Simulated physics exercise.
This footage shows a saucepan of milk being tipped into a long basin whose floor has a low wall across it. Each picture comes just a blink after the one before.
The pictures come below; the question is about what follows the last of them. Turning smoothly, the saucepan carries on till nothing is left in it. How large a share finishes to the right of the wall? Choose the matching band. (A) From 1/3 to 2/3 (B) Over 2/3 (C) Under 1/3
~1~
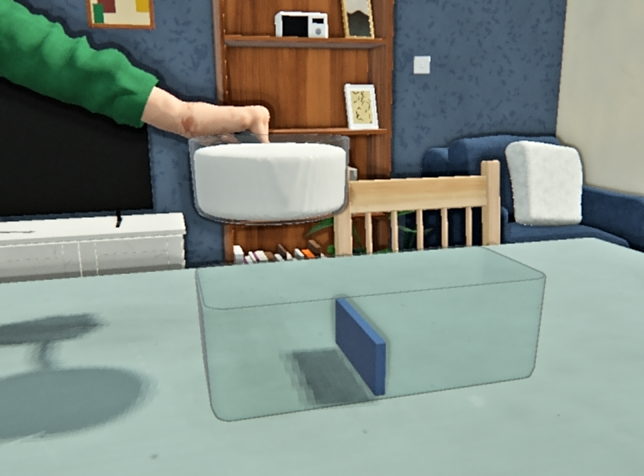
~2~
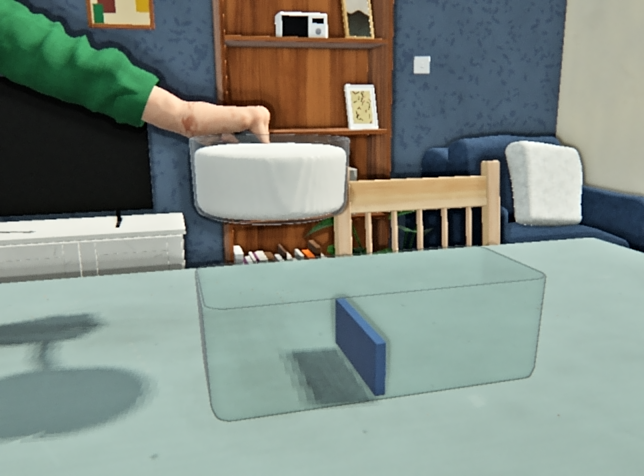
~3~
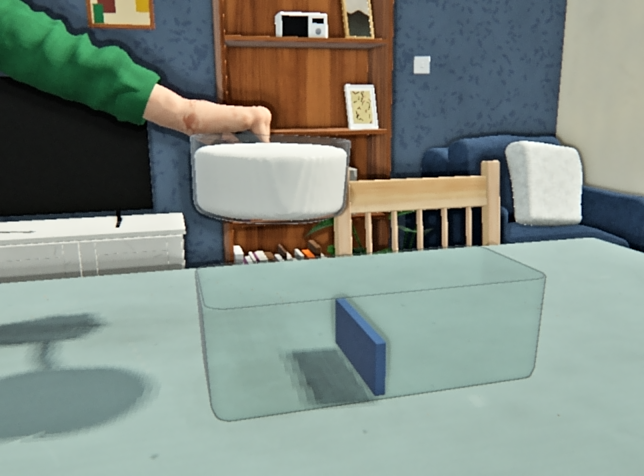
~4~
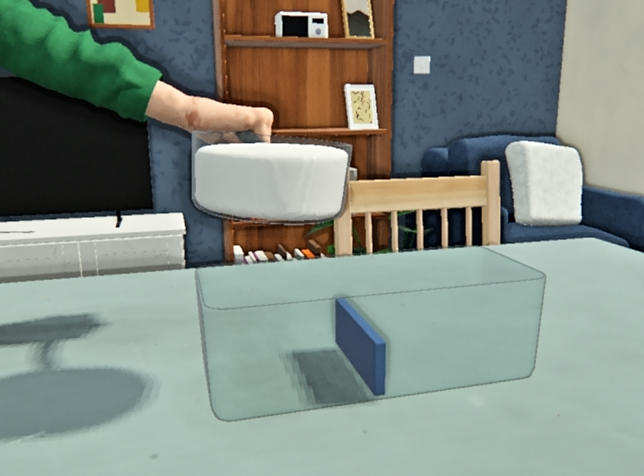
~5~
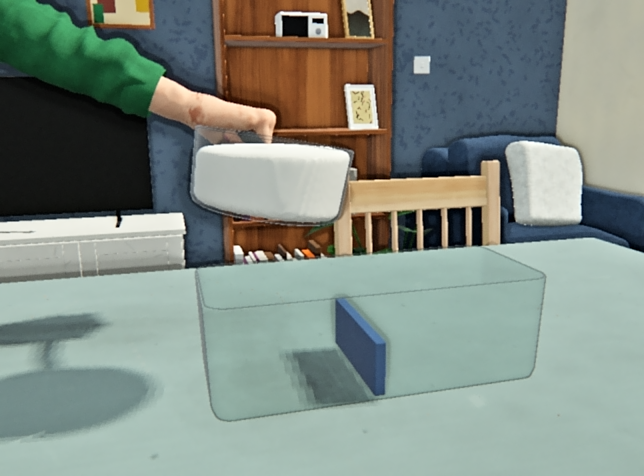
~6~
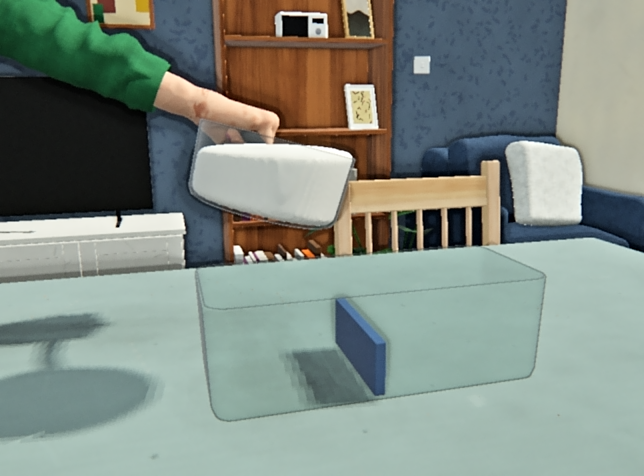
The answer is B.
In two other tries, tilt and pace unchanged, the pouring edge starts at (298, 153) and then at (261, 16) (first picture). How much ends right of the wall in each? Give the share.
35 and 40 per cent.
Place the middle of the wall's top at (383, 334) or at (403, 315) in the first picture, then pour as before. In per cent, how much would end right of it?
Case 1: 60 %; case 2: 30 %.
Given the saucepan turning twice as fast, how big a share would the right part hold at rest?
Close to 60 per cent.
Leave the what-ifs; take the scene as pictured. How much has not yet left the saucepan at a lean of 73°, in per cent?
It works out to close to 40 percent.
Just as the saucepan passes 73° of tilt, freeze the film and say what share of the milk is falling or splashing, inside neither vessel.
Something close to 30 percent of it.
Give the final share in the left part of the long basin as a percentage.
Around 25 %.
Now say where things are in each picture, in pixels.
In the first picture, tilt 0°; pouring edge (344, 139); surface from (193, 151) to (340, 147); the long basin's rim runs from (199, 288) to (512, 261); the wall's top is at (358, 320).
In the second picture, tilt 1°; pouring edge (344, 140); surface from (194, 152) to (340, 148).
In the third picture, tilt 3°; pouring edge (345, 143); surface from (195, 152) to (341, 149).
In the fourth picture, tilt 6°; pouring edge (347, 147); surface from (195, 151) to (342, 150).
In the fifth picture, tilt 10°; pouring edge (348, 153); surface from (196, 152) to (344, 151).
In the sixth picture, tilt 15°; pouring edge (349, 160); surface from (197, 152) to (347, 155).
A moment on, the saucepan is tipped part way and 41 per cent is still to pour, 1 is left of the wall and 28 right of it.
Next, the saucepan is tipped right over and 6 per cent is still to pour, 14 is left of the wall and 77 right of it.
Then the saucepan is tipped right over and 0 per cent is still to pour, 23 is left of the wall and 77 right of it.
Later the saucepan is tipped right over and 0 per cent is still to pour, 23 is left of the wall and 77 right of it.
Finally, 23 per cent lies left of the wall, 77 right of it and 0 outside.
